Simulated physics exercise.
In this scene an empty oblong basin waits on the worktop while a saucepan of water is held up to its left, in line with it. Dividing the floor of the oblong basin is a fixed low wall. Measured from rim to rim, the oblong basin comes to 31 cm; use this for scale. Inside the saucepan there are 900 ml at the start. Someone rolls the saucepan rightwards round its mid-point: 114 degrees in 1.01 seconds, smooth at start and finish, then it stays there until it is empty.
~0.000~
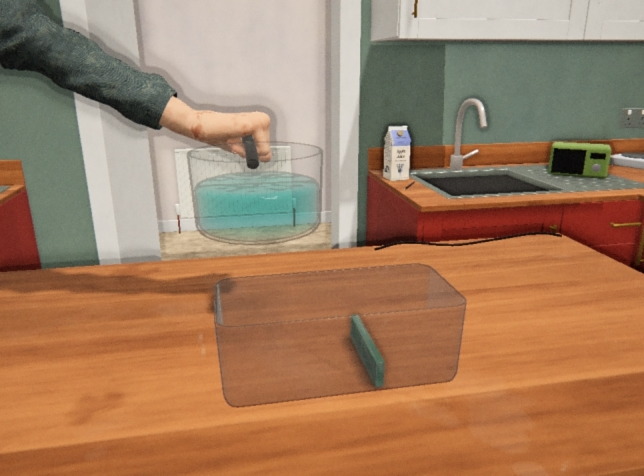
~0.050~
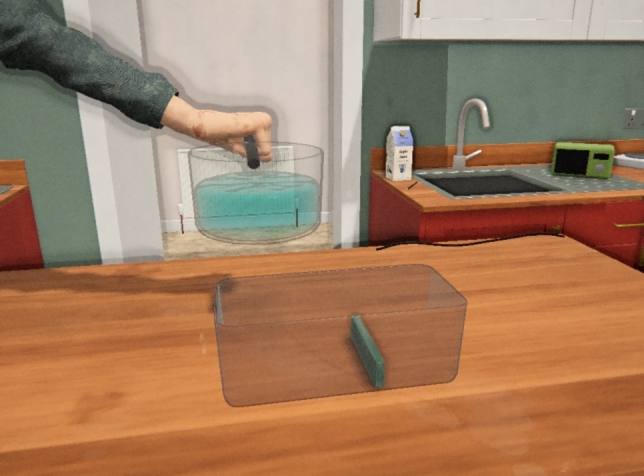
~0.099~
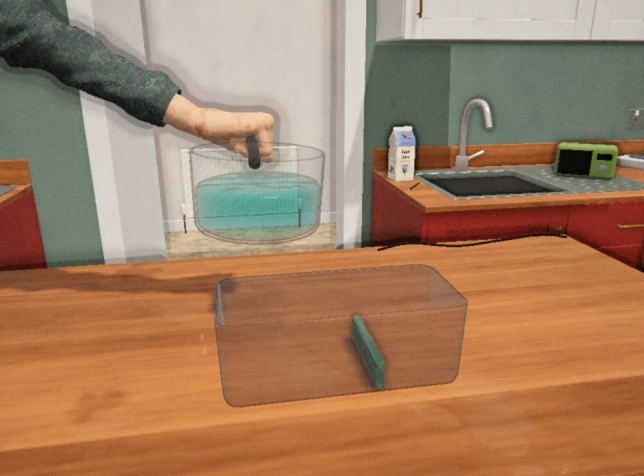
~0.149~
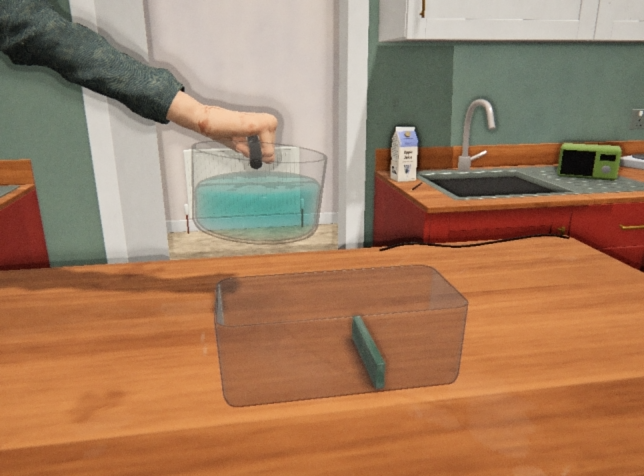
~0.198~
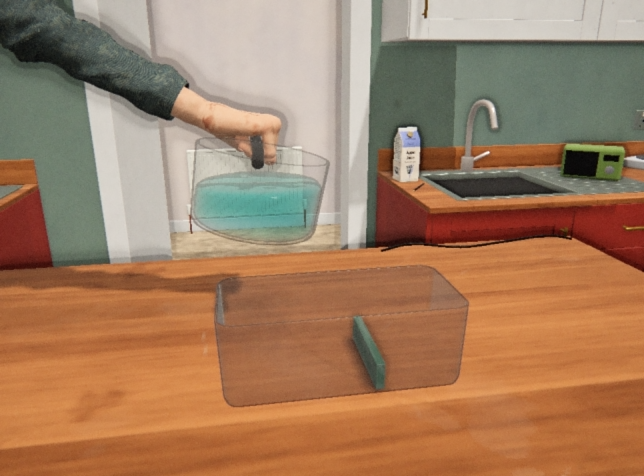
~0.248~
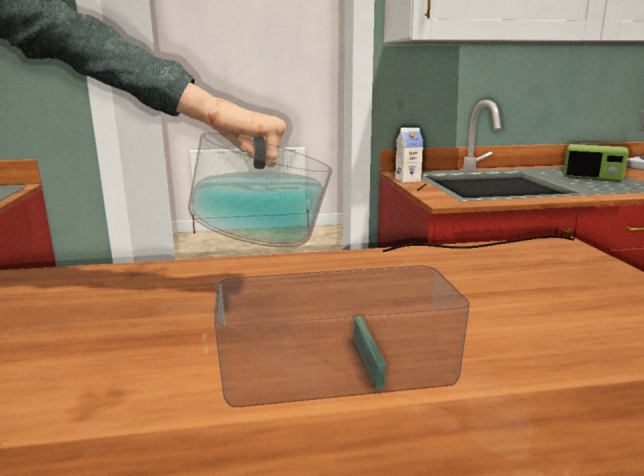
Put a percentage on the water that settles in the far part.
Roughly 32 per cent ends up there.
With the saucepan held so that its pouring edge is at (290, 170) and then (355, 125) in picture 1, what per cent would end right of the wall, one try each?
It comes to 15 per cent, and then 60 per cent.
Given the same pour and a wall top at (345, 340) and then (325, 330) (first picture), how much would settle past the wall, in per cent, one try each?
The first gives near 60 per cent and the second near 85 per cent.
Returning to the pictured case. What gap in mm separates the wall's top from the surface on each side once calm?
Left: Roughly 14 mm; right: Roughly 16 mm.
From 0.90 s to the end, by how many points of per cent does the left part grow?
Roughly 24 in a hundred.
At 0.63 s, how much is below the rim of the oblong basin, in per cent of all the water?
7 %, give or take.
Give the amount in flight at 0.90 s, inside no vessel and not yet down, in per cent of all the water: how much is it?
Airborne fraction: Approx. 12 %.
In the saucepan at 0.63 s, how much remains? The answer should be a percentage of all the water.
Roughly 62 percent.
By 0.63 s the tilt is 78° and 62 per cent is still to pour, 3 is left of the wall and 3 right of it.
By 0.90 s the tilt is 111° and 11 per cent is still to pour, 41 is left of the wall and 35 right of it.
By 1.20 s the tilt is 114° and 0 per cent is still to pour, 66 is left of the wall and 32 right of it.
By 1.51 s the tilt is 114° and 0 per cent is still to pour, 66 is left of the wall and 32 right of it.
At rest 66 per cent lies left of the wall, 32 right of it and 2 outside.
